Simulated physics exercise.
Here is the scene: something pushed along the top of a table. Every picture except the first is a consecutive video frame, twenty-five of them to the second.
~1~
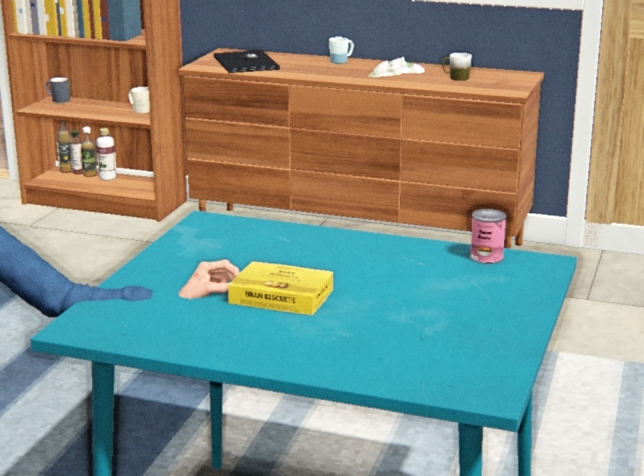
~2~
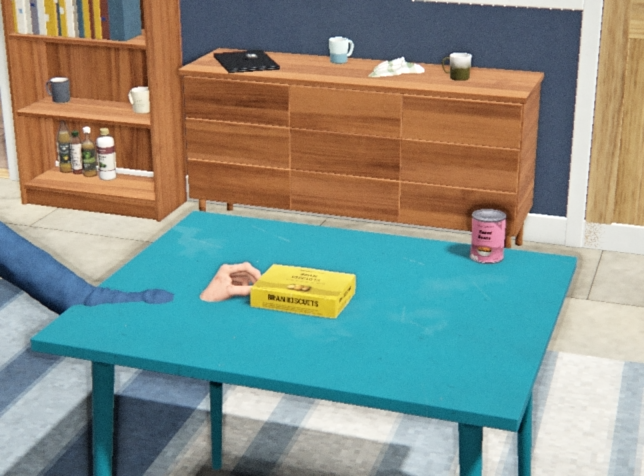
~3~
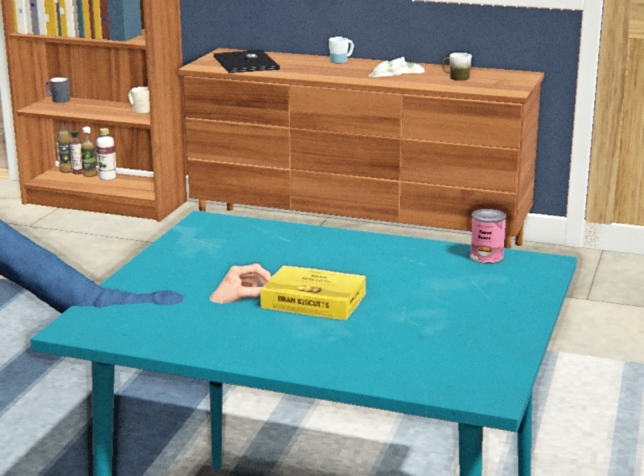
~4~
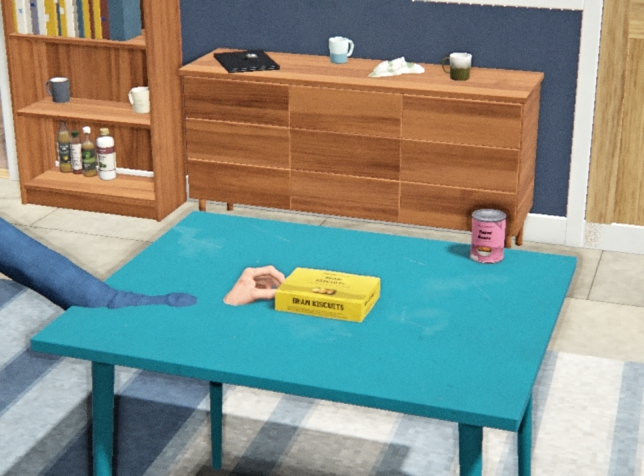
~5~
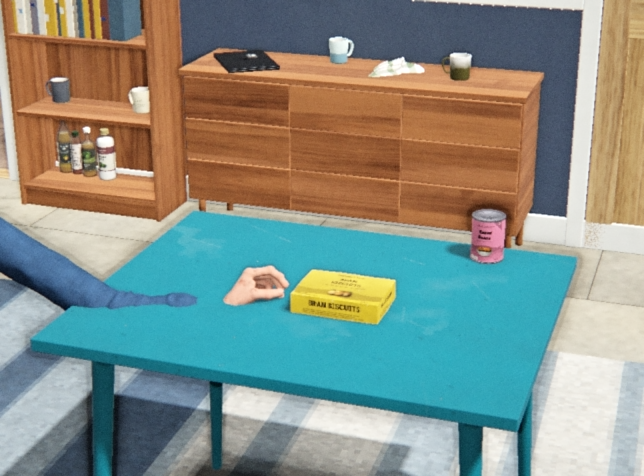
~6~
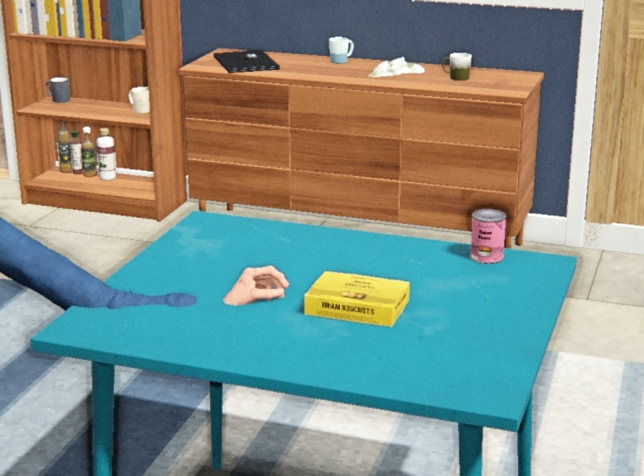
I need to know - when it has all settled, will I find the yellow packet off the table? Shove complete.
No, it doesn't go past the rim, as far as I can tell.
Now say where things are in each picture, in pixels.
In the first picture, under the hand; yellow packet (281, 288).
In the second picture, under the hand; yellow packet (303, 291).
In the third picture, under the hand; yellow packet (314, 292).
In the fourth picture, yellow packet (328, 294).
In the fifth picture, yellow packet (344, 296) shifted a little.
In the sixth picture, yellow packet (358, 298) shifted a little.
Then, 0.20 s on from there, yellow packet shifted about its own width near (397, 304).
Then, 2.40 s on from there, yellow packet shifted about its own width near (399, 304).
Then, 5.10 s on from there, yellow packet resting near (399, 304).
In the end, moved from the start, yellow packet. At the end, from the last picture's camera, yellow packet near (399, 304).
